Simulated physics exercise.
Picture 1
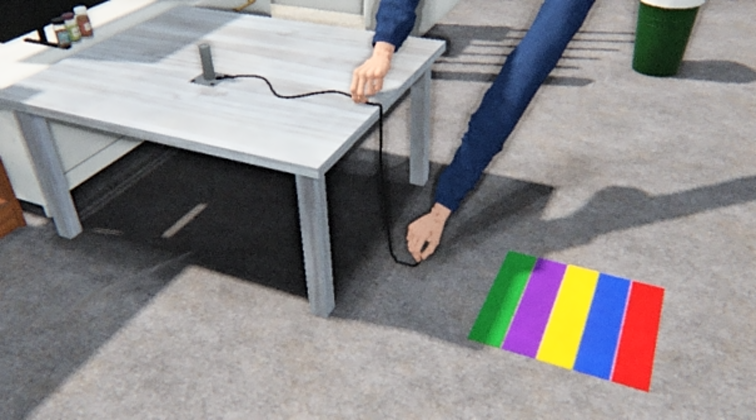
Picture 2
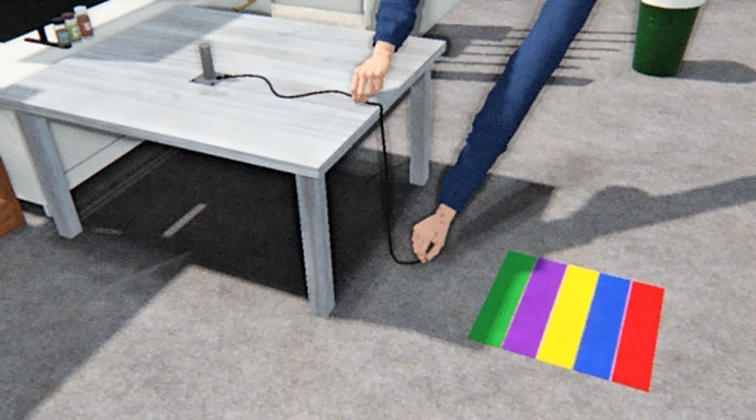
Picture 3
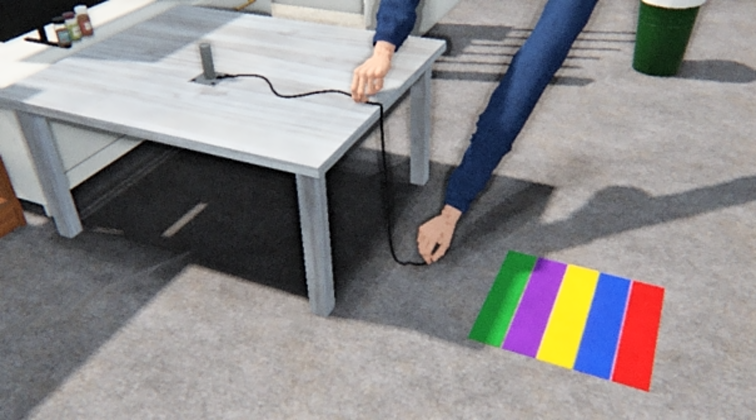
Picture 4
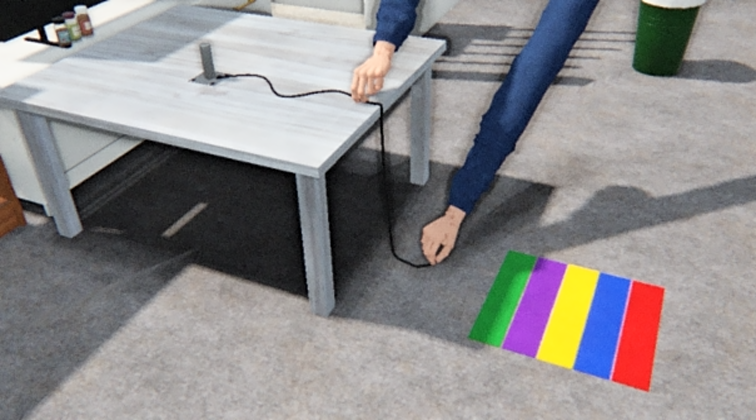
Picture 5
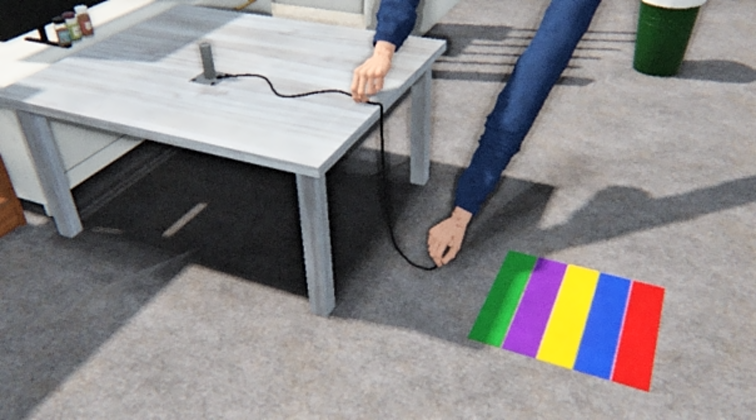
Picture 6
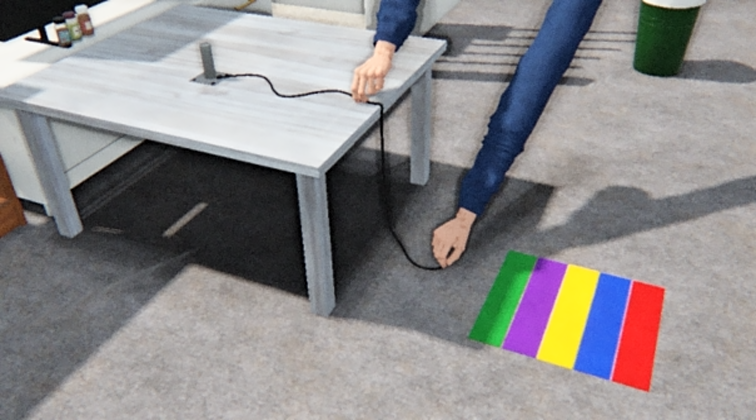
The clip opens on a black cord running from a small post on a pale table to the edge, where one hand pinches it, then down to another hand near the floor beside five coloured strips. The lower hand moves slightly right, drawing the cord's end toward the green strip, while the upper hand stays still.
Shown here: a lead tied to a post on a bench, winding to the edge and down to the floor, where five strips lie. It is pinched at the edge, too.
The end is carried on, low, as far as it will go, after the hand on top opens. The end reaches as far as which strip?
As far as the yellow strip.
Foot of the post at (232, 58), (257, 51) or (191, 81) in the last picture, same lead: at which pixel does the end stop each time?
Places per try: (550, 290); (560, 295); (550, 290).
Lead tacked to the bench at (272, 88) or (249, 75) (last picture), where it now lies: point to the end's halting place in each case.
Respectively (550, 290) and (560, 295).
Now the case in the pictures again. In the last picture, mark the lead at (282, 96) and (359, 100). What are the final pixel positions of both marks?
End points: Roughly (307, 93); roughly (387, 115).
A little later, end near (505, 279); over green.
Next, end near (546, 290); over purple.
When it is tight, end near (571, 296); over yellow. The end stops over the yellow strip.
